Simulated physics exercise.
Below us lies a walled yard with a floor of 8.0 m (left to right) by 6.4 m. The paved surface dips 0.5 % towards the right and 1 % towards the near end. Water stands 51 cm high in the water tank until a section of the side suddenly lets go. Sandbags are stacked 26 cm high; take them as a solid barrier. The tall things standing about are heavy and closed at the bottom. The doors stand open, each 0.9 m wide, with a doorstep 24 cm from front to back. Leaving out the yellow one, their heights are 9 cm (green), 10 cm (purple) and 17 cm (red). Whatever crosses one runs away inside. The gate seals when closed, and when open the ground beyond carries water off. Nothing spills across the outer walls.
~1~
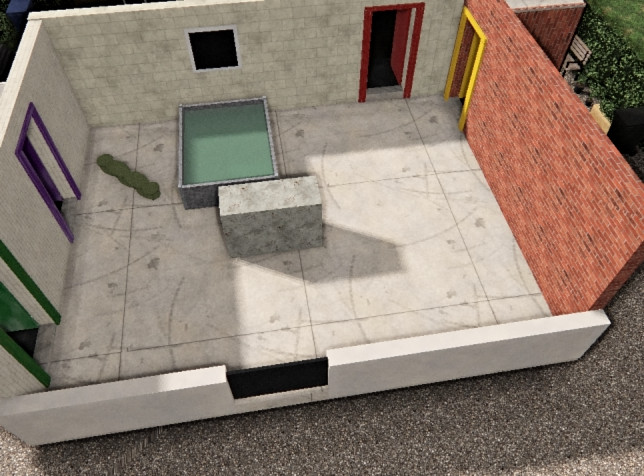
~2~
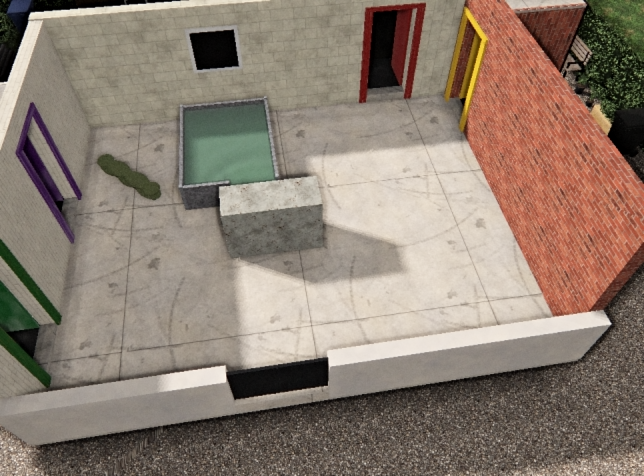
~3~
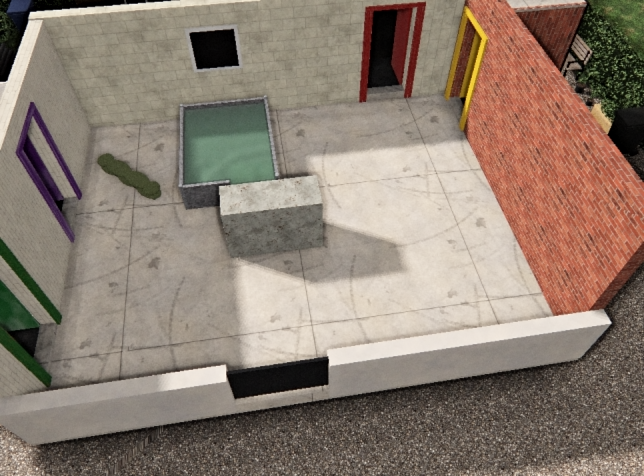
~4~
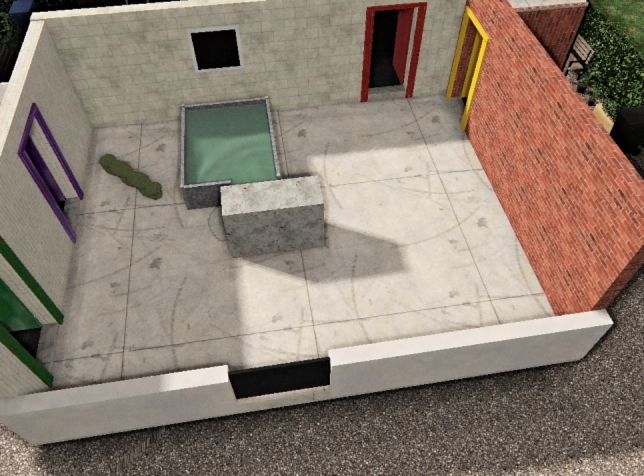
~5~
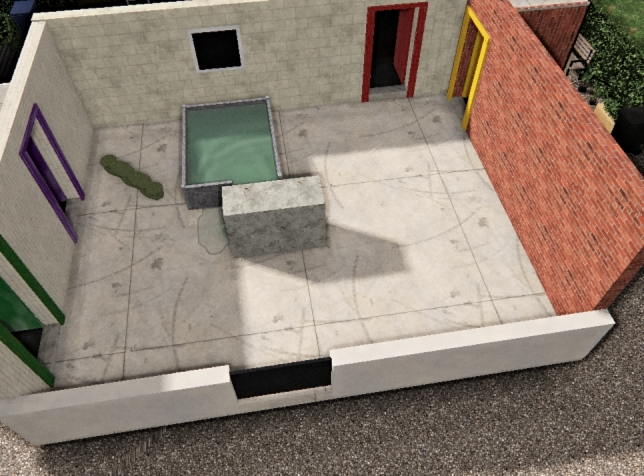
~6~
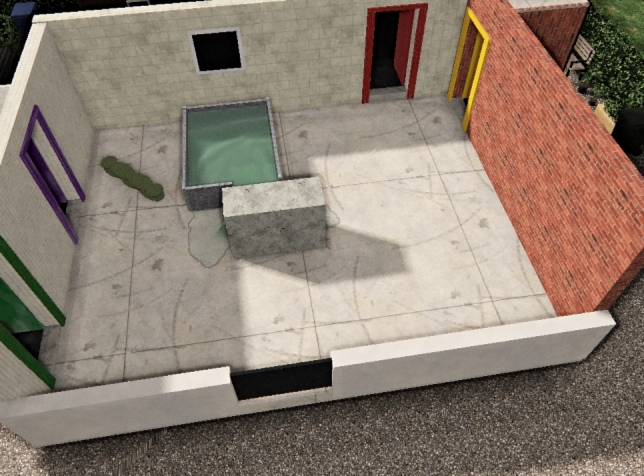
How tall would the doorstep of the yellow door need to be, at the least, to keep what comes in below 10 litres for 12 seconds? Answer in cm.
Close to 7.5 cm is just enough.
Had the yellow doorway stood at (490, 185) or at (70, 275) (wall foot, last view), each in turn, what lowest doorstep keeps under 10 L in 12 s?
Roughly 9.5 and 10.5 cm.
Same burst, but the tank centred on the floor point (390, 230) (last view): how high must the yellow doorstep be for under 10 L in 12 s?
Then roughly 9.0 cm.
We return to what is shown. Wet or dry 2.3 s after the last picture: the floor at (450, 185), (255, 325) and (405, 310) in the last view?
In that order: Under water, not reached, still dry.
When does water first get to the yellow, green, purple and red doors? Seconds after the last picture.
Arrival: Yellow 2.2 s, green 2.0 s, purple 1.3 s, red 2.8 s.
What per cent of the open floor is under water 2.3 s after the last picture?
Near 40 per cent is wet.
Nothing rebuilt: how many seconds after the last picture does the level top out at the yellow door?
At about 4.0 s.
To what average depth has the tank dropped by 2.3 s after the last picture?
Roughly 27 cm on average.
Then, 0.7 s after the last picture water covers 10 % of the floor, deepest (44 cm) near (265, 227); it has not reached the yellow door.
Then, 2.3 s after the last picture water covers 40 % of the floor, deepest (29 cm) near (265, 227); 5 cm at the yellow door, 0 litres in over its 10 cm doorstep.
Then, 11.3 s after the last picture water covers 95 % of the floor, deepest (10 cm) near (377, 369); 4 cm at the yellow door, 2 litres in over its 10 cm doorstep.
At the yellow door as built, the water peaked near 10 cm, 4.1 s after the last picture.
Run again over the same 12 s with other heights there, 21 litres in over 6 cm, 3 litres over 9.5 cm. The limit of 10 litres is kept from about 7.5 cm up.
